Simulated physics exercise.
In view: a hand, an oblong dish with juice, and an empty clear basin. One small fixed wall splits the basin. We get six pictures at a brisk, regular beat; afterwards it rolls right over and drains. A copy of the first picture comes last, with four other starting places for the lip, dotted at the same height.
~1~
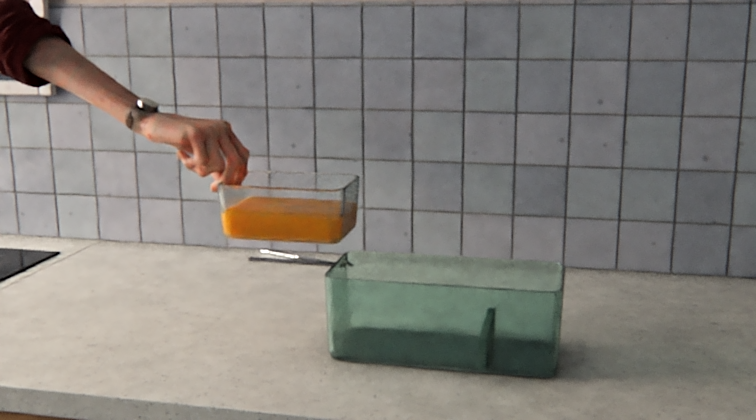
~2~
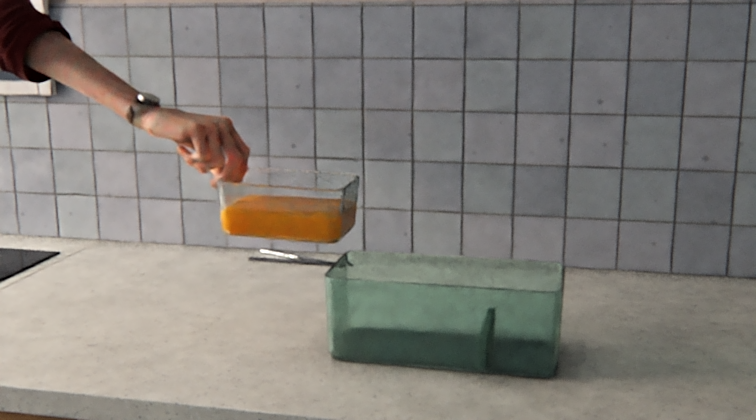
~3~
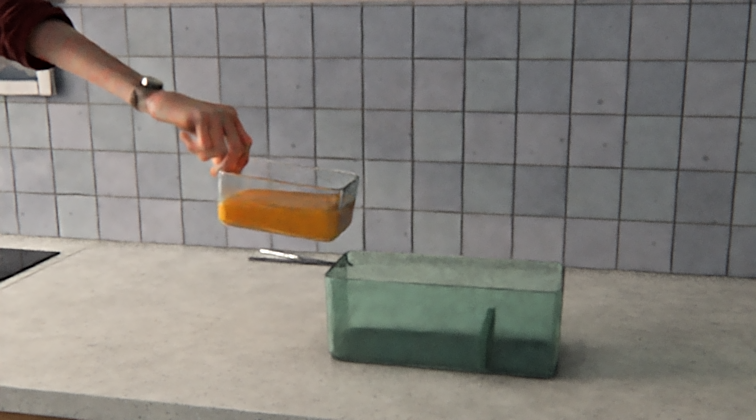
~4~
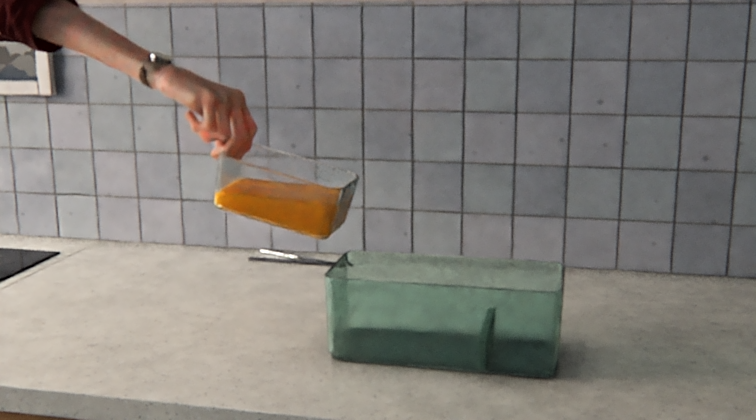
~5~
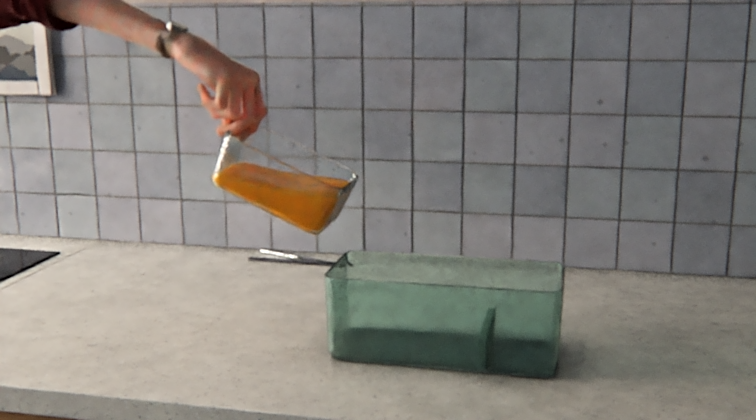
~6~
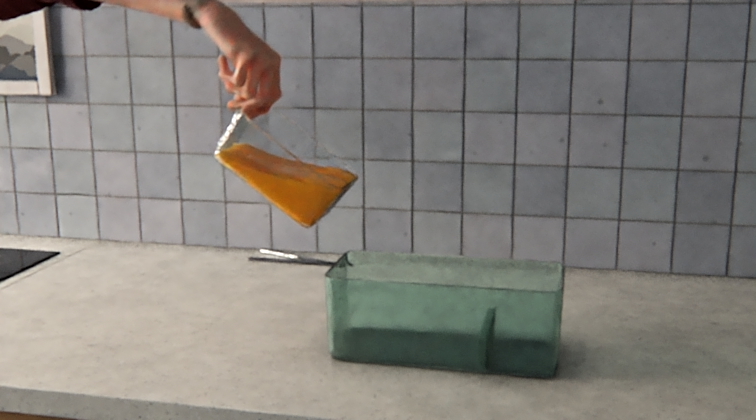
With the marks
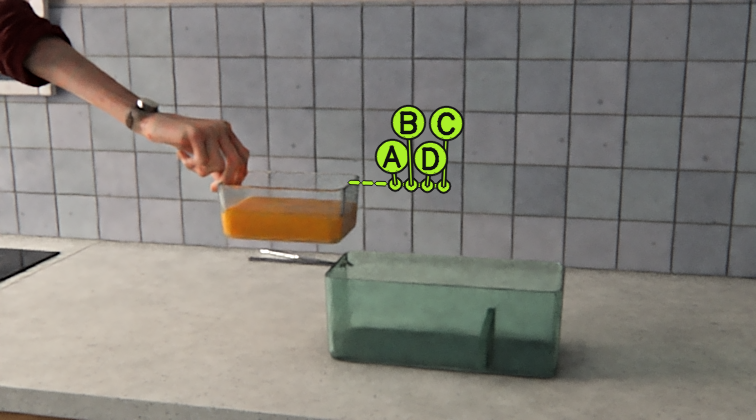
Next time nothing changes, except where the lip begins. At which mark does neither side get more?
Best: B.
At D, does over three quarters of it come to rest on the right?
No.
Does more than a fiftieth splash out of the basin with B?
Yes.
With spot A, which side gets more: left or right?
More ends on the left.
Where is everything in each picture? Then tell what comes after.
The first frame shows upright, lip at (350, 182); basin from (329, 356) to (557, 376); top of the wall at (487, 322); nothing has left yet.
The second frame shows upright, lip at (350, 182); nothing has left yet.
The third frame shows tipped about 7°, lip at (350, 182); nothing has left yet.
The fourth frame shows tipped about 14°, lip at (350, 182); nothing has left yet.
The fifth frame shows tipped about 24°, lip at (350, 182); nothing has left yet.
The sixth frame shows tipped about 36°, lip at (350, 182); nothing has left yet.
On the marked copy, A at (395, 184); B at (411, 184); C at (443, 186); D at (427, 185).
Choosing A, about 68 % ends left of the wall and 24 % right of it; 8 % is lost outside.
Choosing B, about 48 % ends left of the wall and 44 % right of it; 9 % is lost outside.
Choosing C, about 19 % ends left of the wall and 72 % right of it; 9 % is lost outside.
Choosing D, about 34 % ends left of the wall and 57 % right of it; 10 % is lost outside.
